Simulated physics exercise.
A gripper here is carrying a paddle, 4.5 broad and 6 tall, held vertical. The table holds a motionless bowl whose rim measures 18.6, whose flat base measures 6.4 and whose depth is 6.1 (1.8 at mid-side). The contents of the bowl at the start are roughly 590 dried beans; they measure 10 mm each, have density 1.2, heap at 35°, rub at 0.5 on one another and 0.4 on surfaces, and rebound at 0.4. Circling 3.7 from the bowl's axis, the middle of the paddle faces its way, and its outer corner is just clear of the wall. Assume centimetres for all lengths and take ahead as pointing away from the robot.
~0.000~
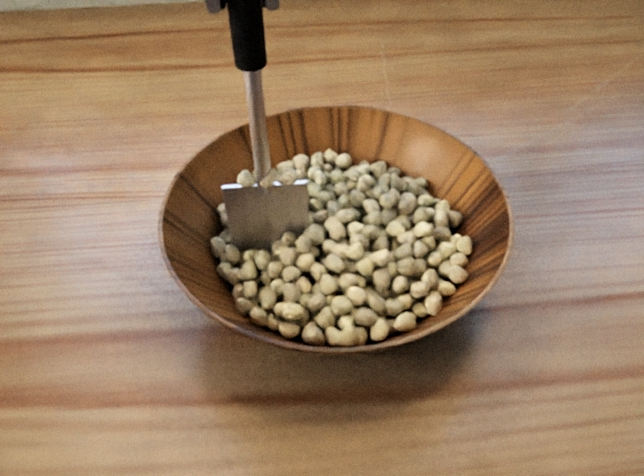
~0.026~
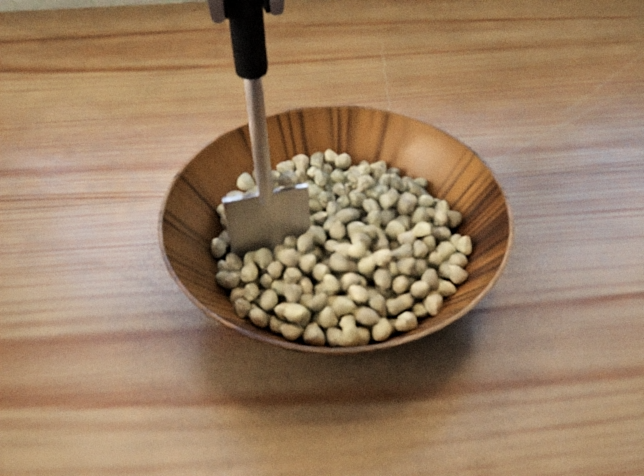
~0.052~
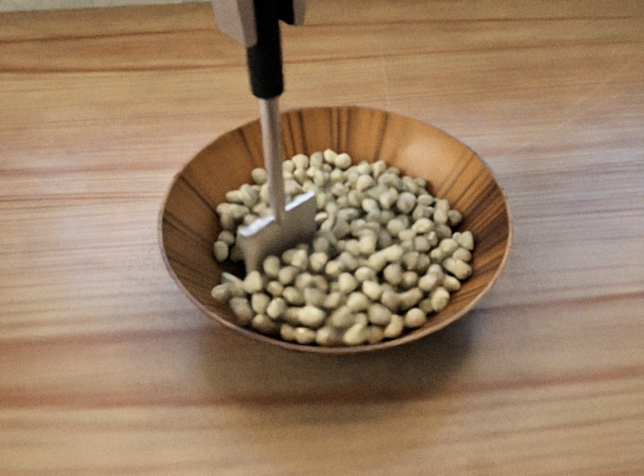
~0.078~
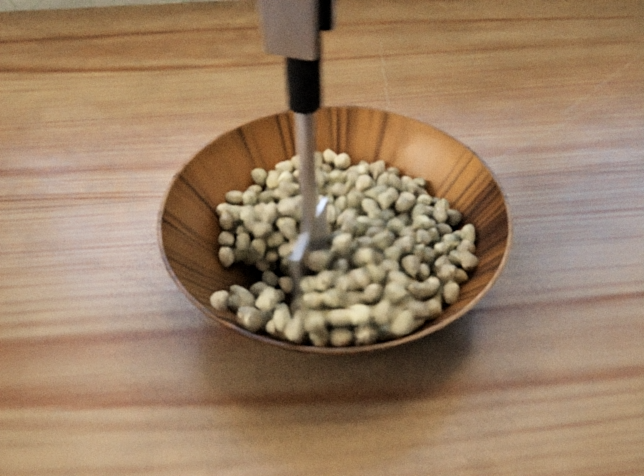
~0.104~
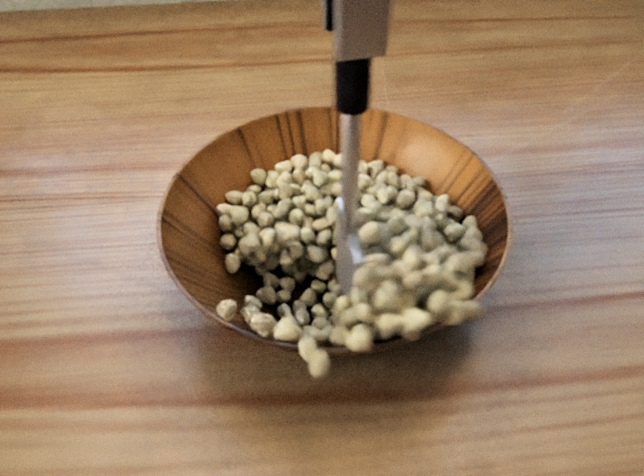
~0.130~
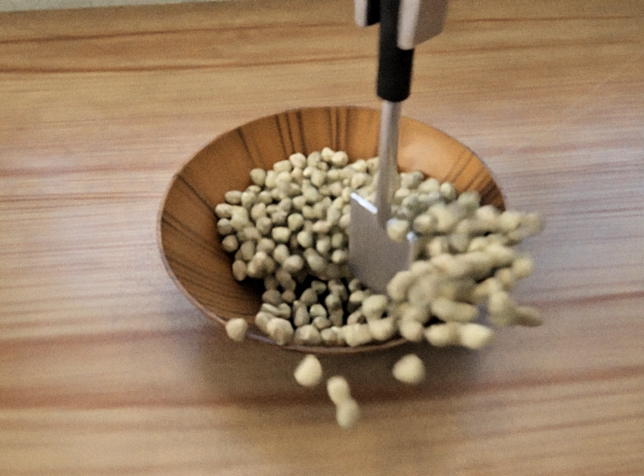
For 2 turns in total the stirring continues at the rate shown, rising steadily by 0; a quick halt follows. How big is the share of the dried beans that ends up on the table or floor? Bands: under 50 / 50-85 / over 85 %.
50-85 %.
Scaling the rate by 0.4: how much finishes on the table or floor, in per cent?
I'd put it near 20 %.
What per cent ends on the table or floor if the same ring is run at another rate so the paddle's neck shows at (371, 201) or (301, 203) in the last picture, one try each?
First try: Around 55 %; second try: Around 25 %.
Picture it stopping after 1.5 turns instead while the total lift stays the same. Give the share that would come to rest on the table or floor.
Then roughly 60 percent.
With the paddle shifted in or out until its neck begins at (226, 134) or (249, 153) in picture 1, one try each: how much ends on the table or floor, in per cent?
40 and 60 %.
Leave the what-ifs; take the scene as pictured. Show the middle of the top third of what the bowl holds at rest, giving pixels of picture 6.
Centre, approx.: (302, 285).
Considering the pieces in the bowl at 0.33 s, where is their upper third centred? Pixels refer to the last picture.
Roughly pixel (215, 211).
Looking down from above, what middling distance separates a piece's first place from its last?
Roughly 20 cm, measured level.
By 0.33 s, 355° round, highest piece 10 above the table; 364 in the bowl, 93 on the table or floor, 136 in flight or on the tool.
By 0.53 s, 223° round, highest piece 10 above the table; 285 on the table or floor, 256 in the bowl, 52 in flight or on the tool.
By 0.82 s, 0° round, highest piece 7 above the table; 366 on the table or floor, 227 in the bowl.
By 1.52 s, 0° round, highest piece 5 above the table; 366 on the table or floor, 227 in the bowl.
Final count, 366 on the table or floor, 227 in the bowl. That is 62 % on the table or floor.
